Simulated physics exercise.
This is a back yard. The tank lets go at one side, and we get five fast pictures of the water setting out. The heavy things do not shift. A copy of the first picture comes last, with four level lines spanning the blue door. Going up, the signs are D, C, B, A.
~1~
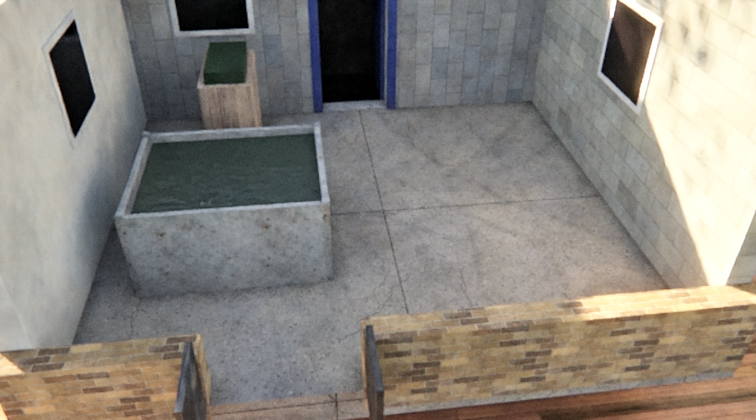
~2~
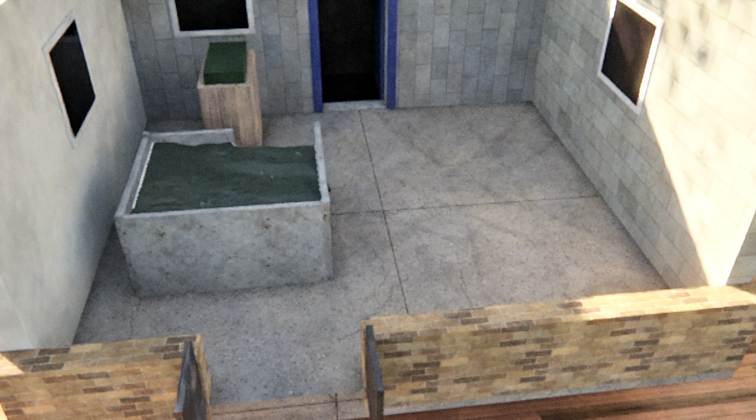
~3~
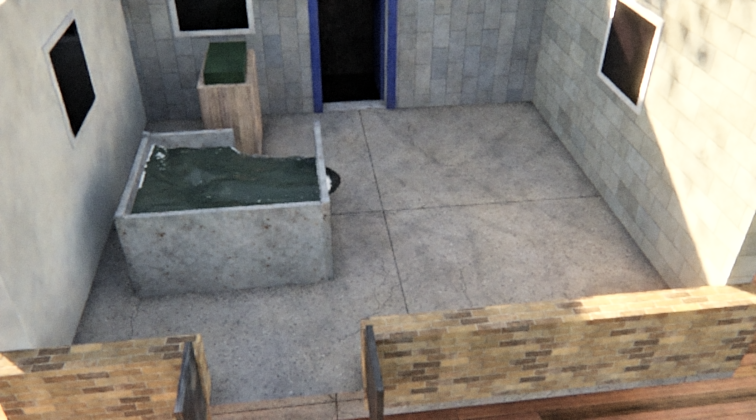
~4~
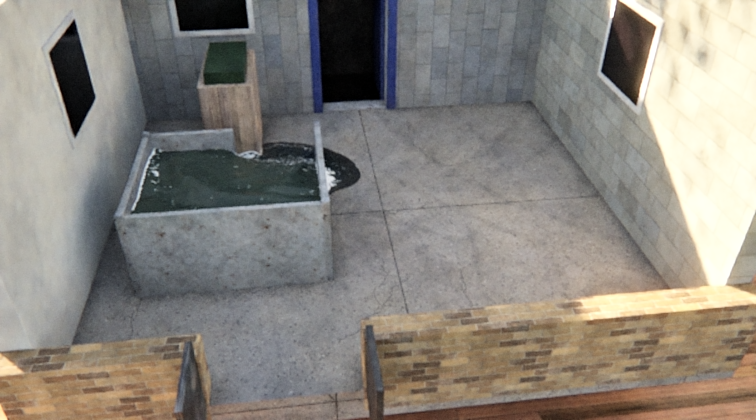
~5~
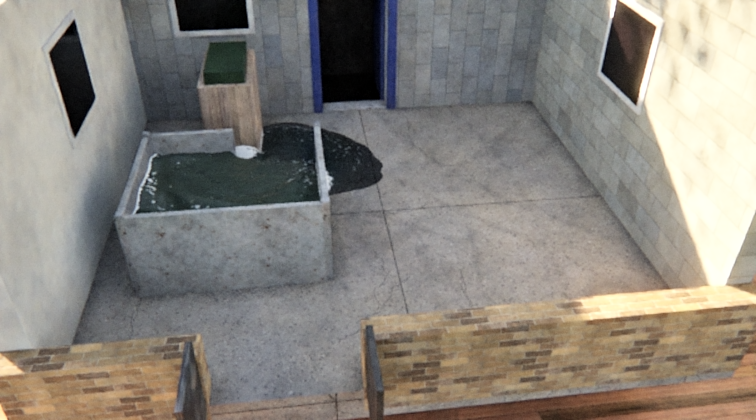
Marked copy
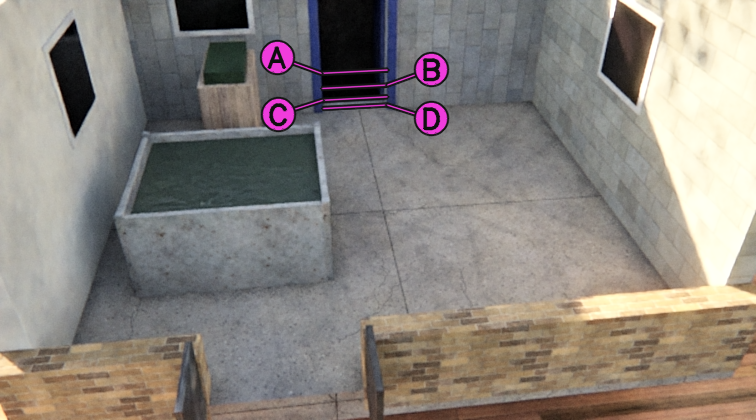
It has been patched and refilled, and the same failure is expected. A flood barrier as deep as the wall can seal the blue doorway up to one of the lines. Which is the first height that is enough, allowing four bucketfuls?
Take B.
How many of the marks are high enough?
Two of them.
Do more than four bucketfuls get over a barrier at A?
No, not at all.
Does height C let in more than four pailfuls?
Yes.
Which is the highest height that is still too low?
Height C.
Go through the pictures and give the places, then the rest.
The first picture shows water in the tank at rest, its middle at (230, 173); foot of the blue doorway at (355, 110); open gate at (281, 321).
In the second picture, water covers 1 % of the ground, its front hidden from here.
In the third picture, water covers 3 % of the ground, its front hidden from here.
In the fourth picture, 6 % of the ground under water, visible out to (339, 165).
In the fifth picture, 11 % of the ground under water, visible out to (291, 125).
In magenta, A at (354, 71); B at (354, 86); C at (355, 98); D at (355, 106); from the bottom up D, C, B, A.
For height A, nothing gets over.
For height B, a splash gets over, under a bucket.
For height C, about 8 bucketfuls get in.
For height D, dozens of bucketfuls pour in.
